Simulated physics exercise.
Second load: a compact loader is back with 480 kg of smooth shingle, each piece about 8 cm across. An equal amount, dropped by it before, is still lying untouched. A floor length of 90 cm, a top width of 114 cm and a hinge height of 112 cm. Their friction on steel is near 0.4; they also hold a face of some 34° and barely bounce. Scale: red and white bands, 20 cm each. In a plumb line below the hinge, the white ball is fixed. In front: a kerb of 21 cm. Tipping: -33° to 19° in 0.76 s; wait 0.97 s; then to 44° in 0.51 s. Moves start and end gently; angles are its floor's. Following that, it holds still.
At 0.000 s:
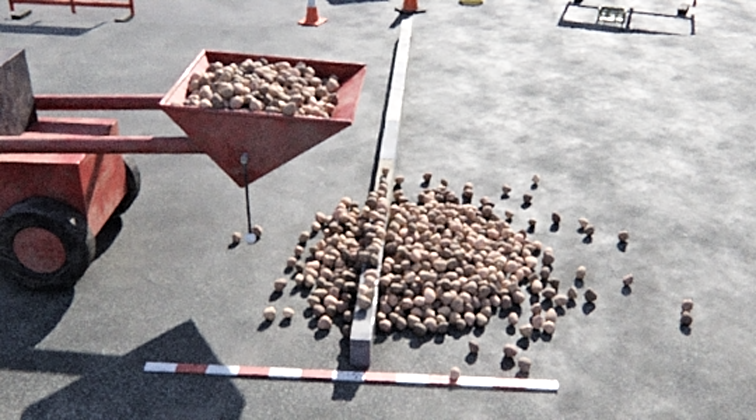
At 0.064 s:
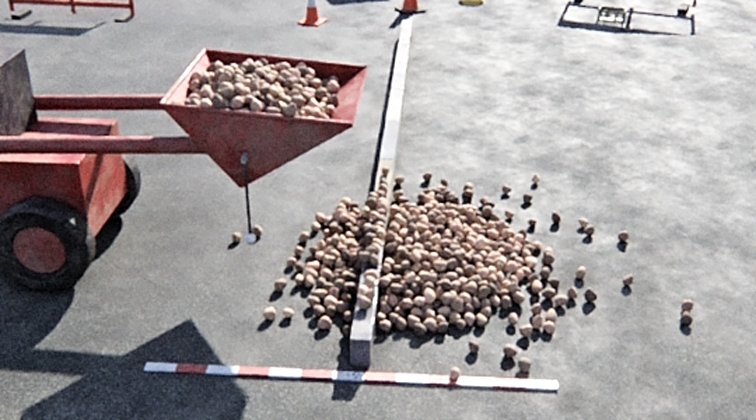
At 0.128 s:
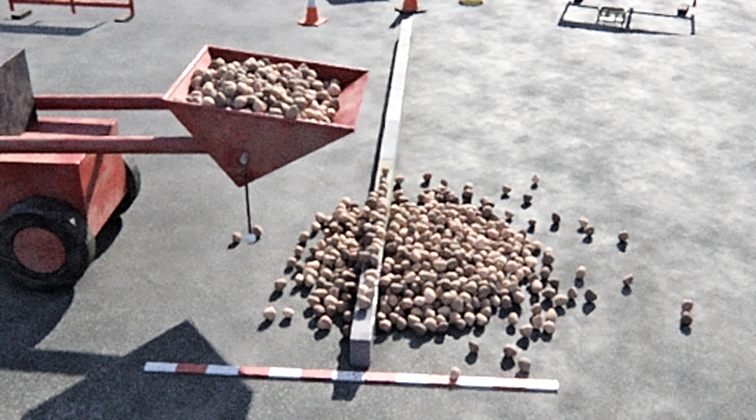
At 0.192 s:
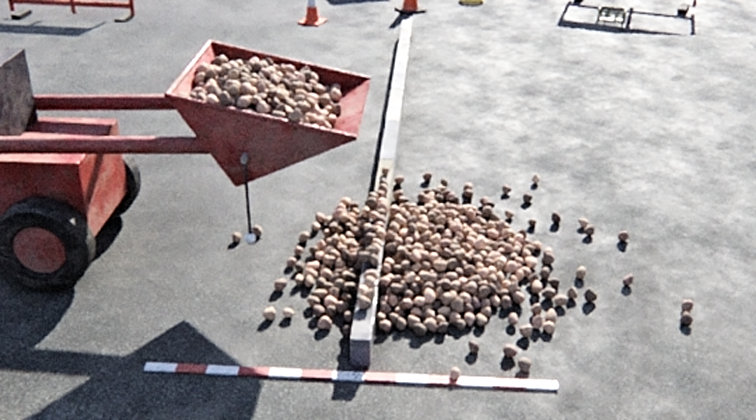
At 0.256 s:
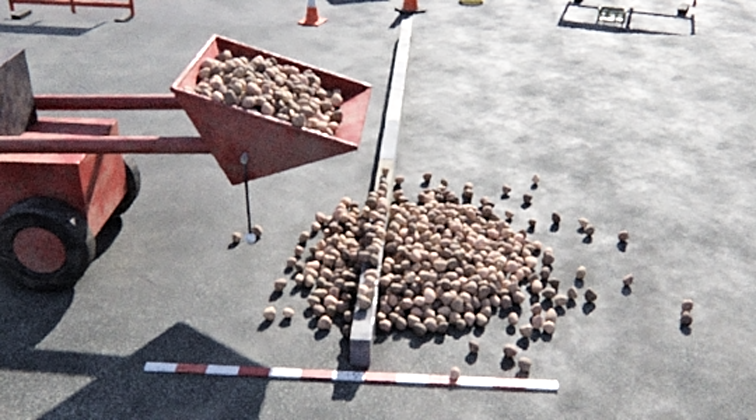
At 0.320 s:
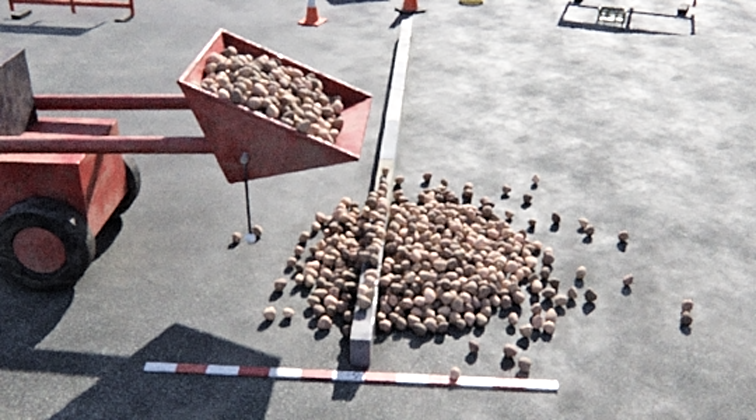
A red loader's bucket, heaped with smooth tan stones, tilts slowly forward on its arms at the left of a grey paved yard, seen from above by a still camera. A pile of similar stones lies motionless across a pale kerb, with a red and white banded pole in front and orange cones behind. The bucket's back edge rises, its right lip dips, and the load shifts slightly inside.
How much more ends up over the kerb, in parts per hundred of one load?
Close to 69 parts in a hundred.
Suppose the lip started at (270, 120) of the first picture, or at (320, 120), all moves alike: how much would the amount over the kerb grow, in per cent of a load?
Case one about 5 %, case two about 40 %.
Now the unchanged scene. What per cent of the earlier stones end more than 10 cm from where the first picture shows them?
Roughly 15 % of them.
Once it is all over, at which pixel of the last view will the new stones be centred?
In the last view, somewhere near (406, 243).
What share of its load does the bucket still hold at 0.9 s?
About 95 per cent is held.
After 0.6 s the floor is at 11°; in per cent of one load, 100 in the bucket, 21 on this side of the kerb, 79 over the kerb; the foremost stones are at (619, 268).
After 0.9 s the floor is at 19°; in per cent of one load, 95 in the bucket, 27 on this side of the kerb, 79 over the kerb; the foremost stones are at (619, 268).
After 2.7 s the floor is at 44°; in per cent of one load, 0 in the bucket, 52 on this side of the kerb, 148 over the kerb; the foremost stones are at (620, 259).
After 5.4 s the floor is at 44°; in per cent of one load, 0 in the bucket, 52 on this side of the kerb, 148 over the kerb; the foremost stones are at (620, 259). Net gain over the kerb, 69.
